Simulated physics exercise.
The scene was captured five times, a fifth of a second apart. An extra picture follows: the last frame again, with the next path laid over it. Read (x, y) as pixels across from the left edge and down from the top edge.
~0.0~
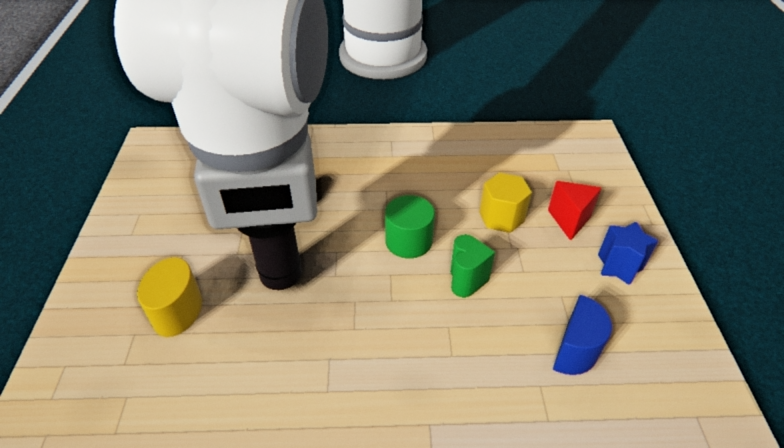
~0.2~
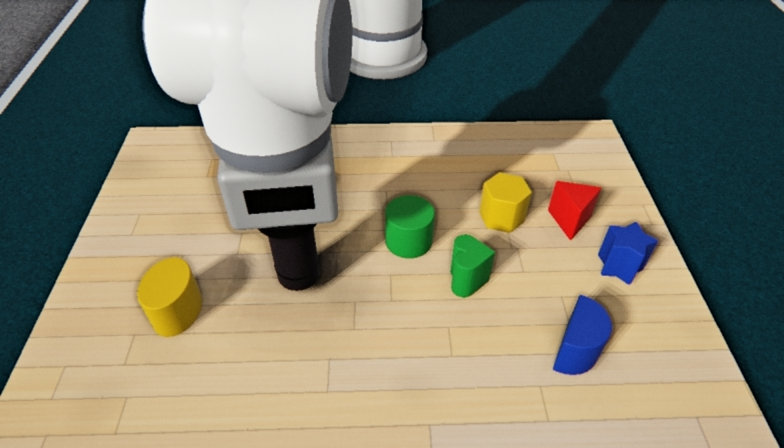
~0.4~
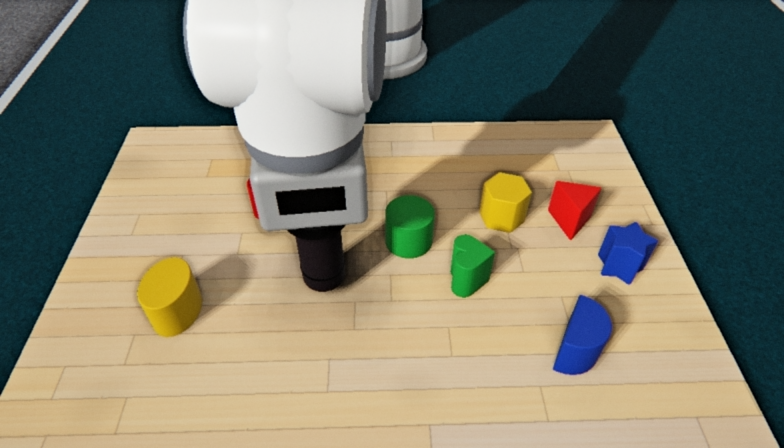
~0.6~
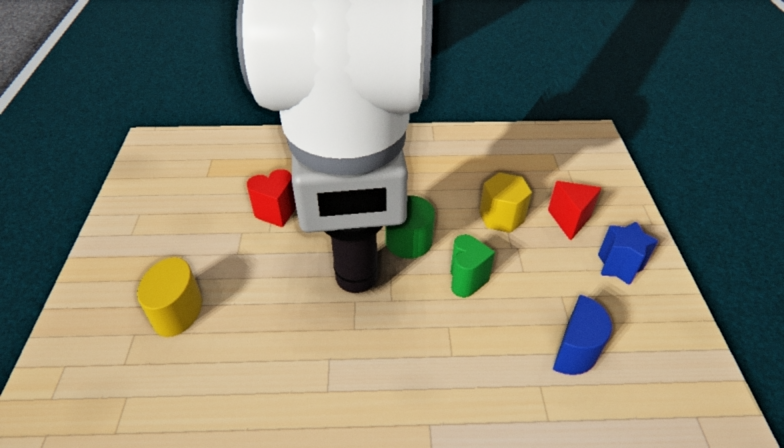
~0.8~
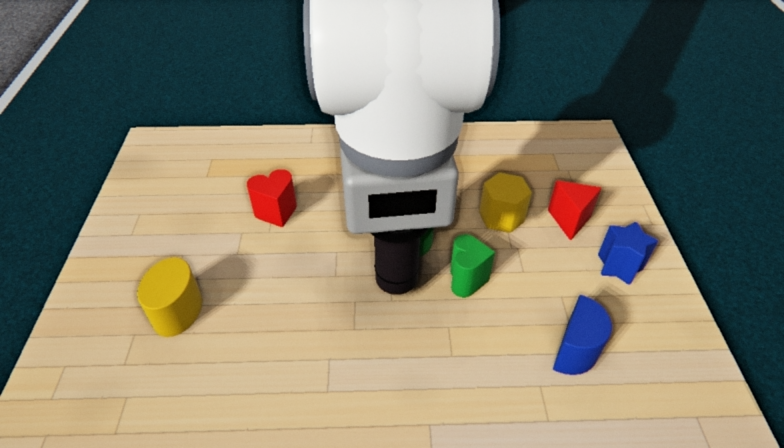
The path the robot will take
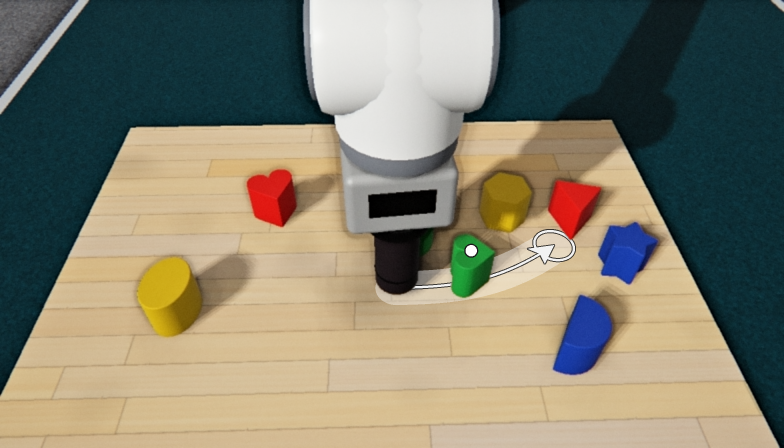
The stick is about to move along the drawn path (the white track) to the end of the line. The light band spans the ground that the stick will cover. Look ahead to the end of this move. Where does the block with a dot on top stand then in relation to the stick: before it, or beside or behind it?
Carried ahead at the end.
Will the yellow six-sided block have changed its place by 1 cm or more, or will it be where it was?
Once the path is done, it remains where it sat before.
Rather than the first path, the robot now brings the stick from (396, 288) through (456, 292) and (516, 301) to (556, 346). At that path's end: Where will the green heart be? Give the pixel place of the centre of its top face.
Its top centre is at about (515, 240).
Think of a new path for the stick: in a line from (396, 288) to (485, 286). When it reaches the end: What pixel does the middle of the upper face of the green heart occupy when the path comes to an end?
At the end it should sit near (519, 242).
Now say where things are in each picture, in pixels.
The first picture shows lower end of the stick at (281, 275), tops of blocks, green circle at (410, 211), green heart at (471, 251), yellow six-sided block at (508, 187), red triangle at (579, 192).
The second picture shows stick at (299, 275), blocks as before.
The third picture shows stick at (324, 276), blocks as before.
The fourth picture shows stick at (357, 278), blocks as before.
The fifth picture shows stick at (397, 279), green circle hidden, green heart at (471, 251), yellow six-sided block at (508, 187), red triangle at (579, 192).
The drawn path runs from (396, 288) over (457, 284) and (511, 269) to (554, 245); the dot is on the green heart.
The first path, step by step. One third of the way, stick at (458, 275); green heart at (495, 245), turned 20° anticlockwise.
Two thirds of the way, stick at (514, 260); green heart at (550, 230), turned 25° anticlockwise.
At the end, stick at (557, 236); green circle not moved; green heart at (596, 212); yellow six-sided block not moved; red triangle at (587, 188), turned 45° anticlockwise.
